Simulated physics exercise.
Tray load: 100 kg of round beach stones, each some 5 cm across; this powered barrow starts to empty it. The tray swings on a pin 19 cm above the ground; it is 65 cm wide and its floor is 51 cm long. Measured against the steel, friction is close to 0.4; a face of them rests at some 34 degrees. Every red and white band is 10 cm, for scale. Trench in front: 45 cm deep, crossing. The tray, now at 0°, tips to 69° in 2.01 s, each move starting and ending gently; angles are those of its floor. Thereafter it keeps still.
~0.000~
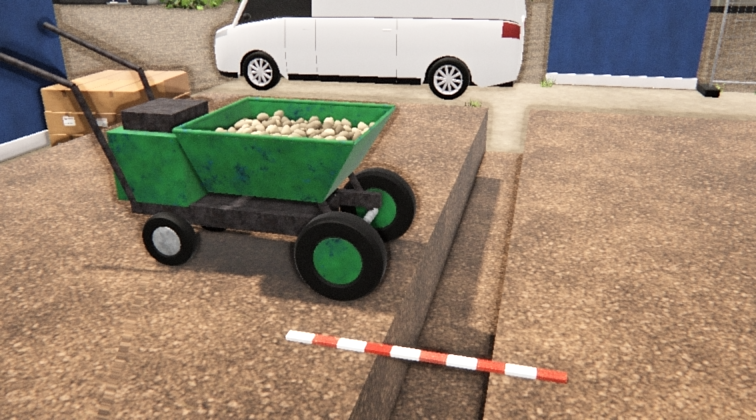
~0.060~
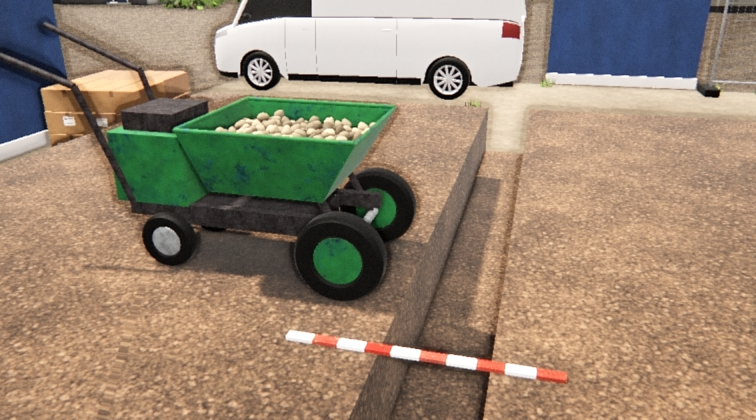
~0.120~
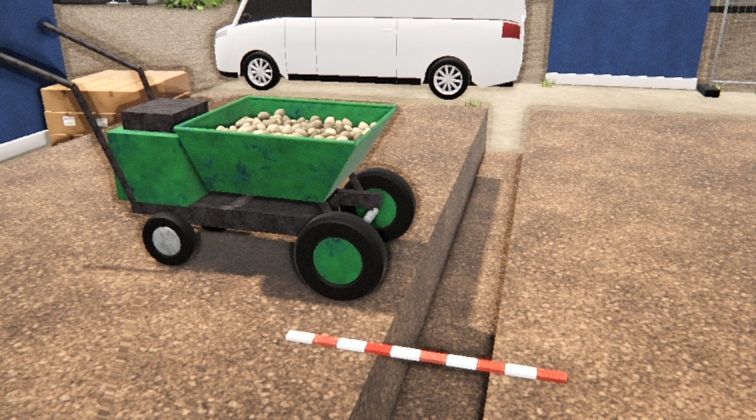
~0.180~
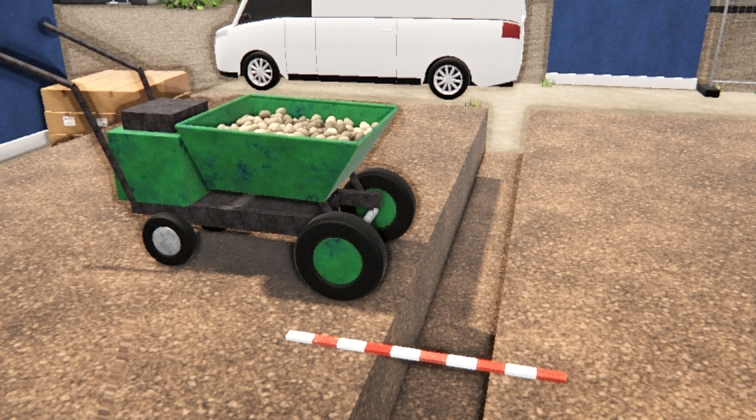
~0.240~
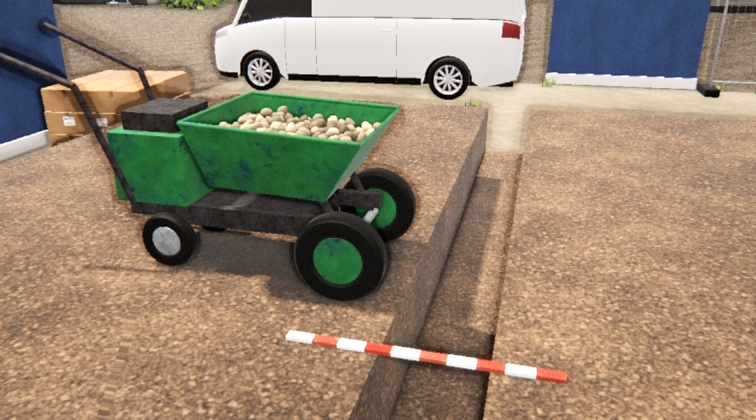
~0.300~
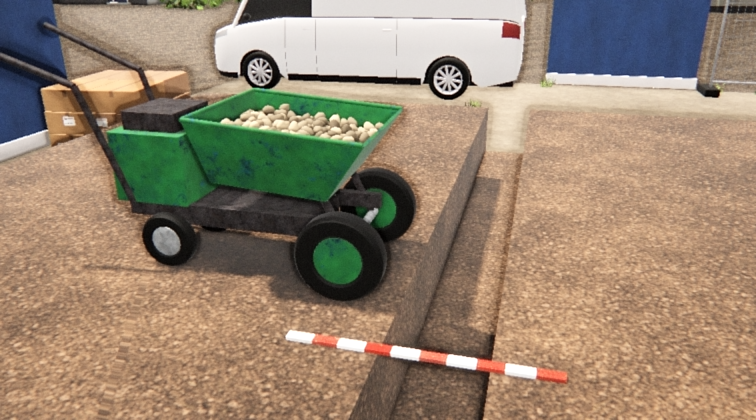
To begin with, a green powered barrow loaded with pale stones stands beside a trench, near a red and white striped pole, with a white van behind. Its tray then tilts very slightly, the rear rising a little toward the right-hand lip, while the stones shift barely and everything else stays still.
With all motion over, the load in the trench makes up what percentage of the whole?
It makes up about 59 percent of the whole load.
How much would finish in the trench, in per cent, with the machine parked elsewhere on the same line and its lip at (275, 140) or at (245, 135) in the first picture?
Roughly 100 percent for the first, and 80 percent for the second.
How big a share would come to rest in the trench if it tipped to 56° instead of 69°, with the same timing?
It comes out at about 35 percent.
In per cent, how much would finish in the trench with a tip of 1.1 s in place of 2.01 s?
It would be near 45 per cent.
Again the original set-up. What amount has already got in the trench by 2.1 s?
I'd say near 15 per cent at that time.
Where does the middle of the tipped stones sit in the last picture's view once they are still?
Centre estimate: Around (488, 350).
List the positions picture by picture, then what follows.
The tray is at 0°, its lip at (354, 144); the top of the load is at (289, 123), in the first picture.
The tray is at 0°, its lip at (354, 144); the top of the load is at (289, 123); the stones move at 0.1 m/s on average, in the second picture.
Lip at (355, 144), floor tilted 1°, highest stones at (281, 123); the stones move at 0.1 m/s on average, in the third picture.
Lip at (357, 145), floor tilted 2°, highest stones at (277, 120); the stones move at 0.1 m/s on average, in the fourth picture.
The tray is at 3°, its lip at (360, 145); the top of the load is at (273, 119); the stones move at 0.2 m/s on average, in the fifth picture.
Lip at (363, 146), floor tilted 4°, highest stones at (268, 116); the stones move at 0.2 m/s on average, in the sixth picture.
After 1.5 s the floor is at 58°; 99 % in the tray, 1 % in the trench; the foremost stones are at (471, 206).
After 2.1 s the floor is at 69°; 52 % in the tray, 16 % in the trench, 32 % past the trench; the foremost stones are at (602, 276).
After 2.5 s the floor is at 69°; 31 % in the tray, 28 % in the trench, 41 % past the trench; the foremost stones are at (684, 291).
After 4.4 s the floor is at 69°; 0 % in the tray, 59 % in the trench, 41 % past the trench; the foremost stones are at (732, 292).
